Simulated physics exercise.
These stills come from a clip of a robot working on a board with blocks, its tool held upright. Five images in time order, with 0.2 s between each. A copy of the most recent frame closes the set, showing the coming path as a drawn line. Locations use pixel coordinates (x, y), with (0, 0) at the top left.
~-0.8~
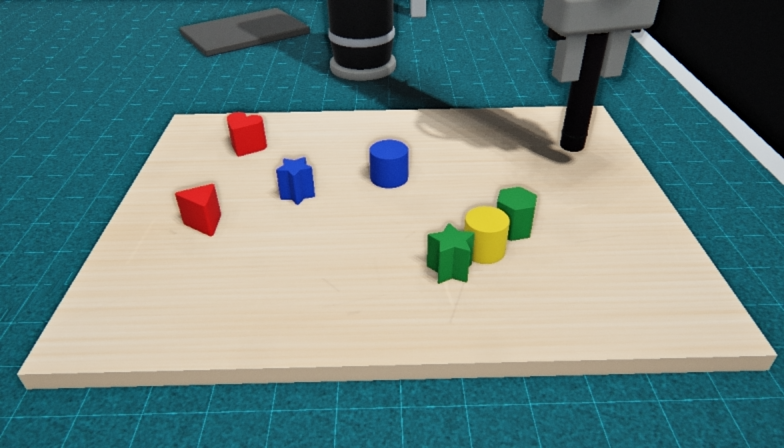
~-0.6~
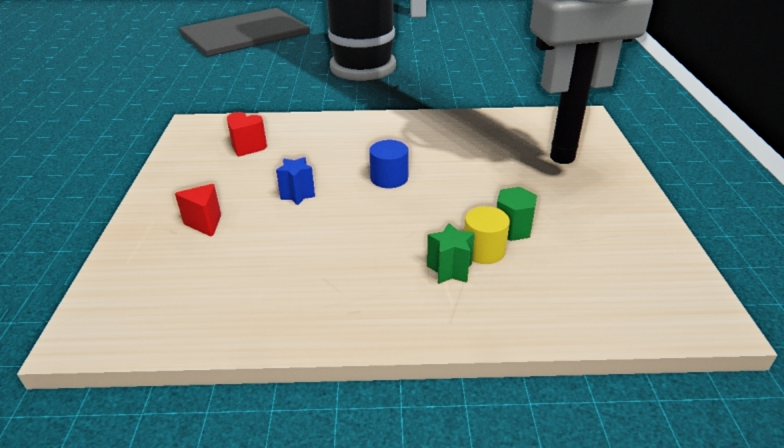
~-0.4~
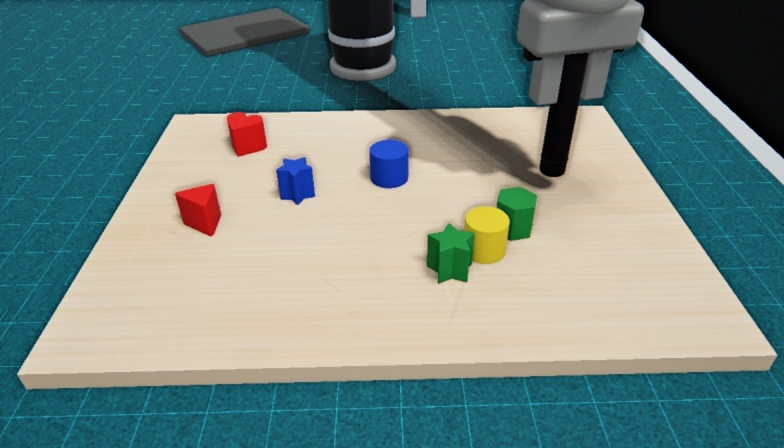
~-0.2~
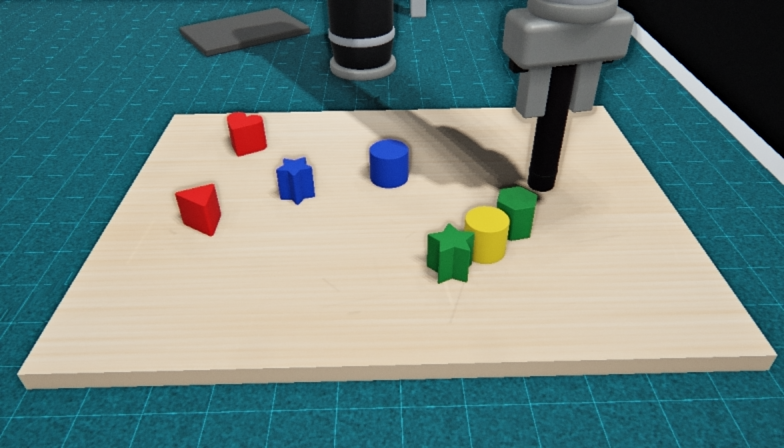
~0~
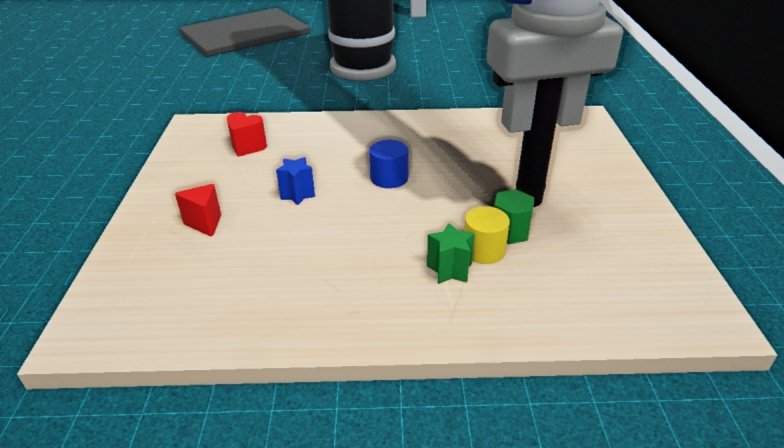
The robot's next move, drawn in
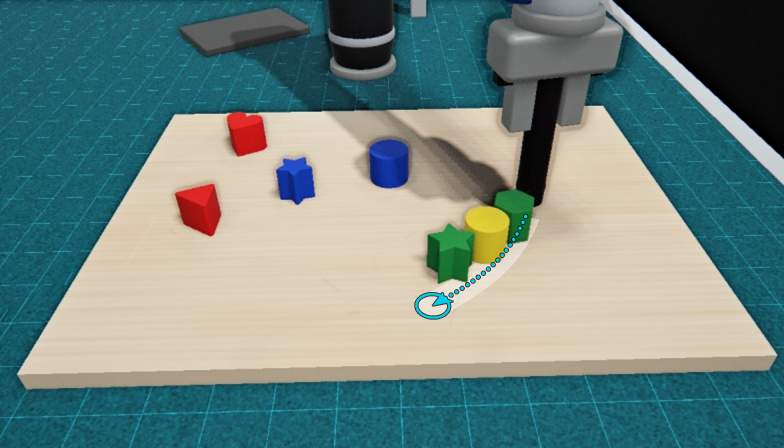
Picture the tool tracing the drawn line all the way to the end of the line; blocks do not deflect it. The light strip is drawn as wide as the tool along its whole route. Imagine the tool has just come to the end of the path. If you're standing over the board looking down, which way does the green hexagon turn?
Rotates counter-clockwise.
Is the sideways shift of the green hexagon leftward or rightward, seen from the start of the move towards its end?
Measured against the direction from start to end, the green hexagon shifts toward the left-hand side.
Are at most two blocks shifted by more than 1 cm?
In short: No.
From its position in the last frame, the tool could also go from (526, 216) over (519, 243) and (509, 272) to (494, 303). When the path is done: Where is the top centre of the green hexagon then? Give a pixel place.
My estimate: (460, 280).
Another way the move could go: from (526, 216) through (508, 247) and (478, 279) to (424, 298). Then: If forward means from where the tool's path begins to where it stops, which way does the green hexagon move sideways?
Out to the left.
Path on the board, from (526, 216) by way of (509, 247) and (478, 278) to (433, 306).
The first path, step by step. One third of the way, tool at (511, 231); green star-shaped block at (420, 256), turned 35° clockwise; yellow round block at (457, 246); green hexagon at (492, 231).
Two thirds of the way, tool at (478, 262); green star-shaped block at (371, 273), turned 65° clockwise; yellow round block at (414, 277); green hexagon at (459, 265).
At the end, tool at (433, 289); green star-shaped block at (362, 276), turned 90° clockwise; yellow round block at (390, 306); green hexagon at (442, 300), turned 45° anticlockwise.
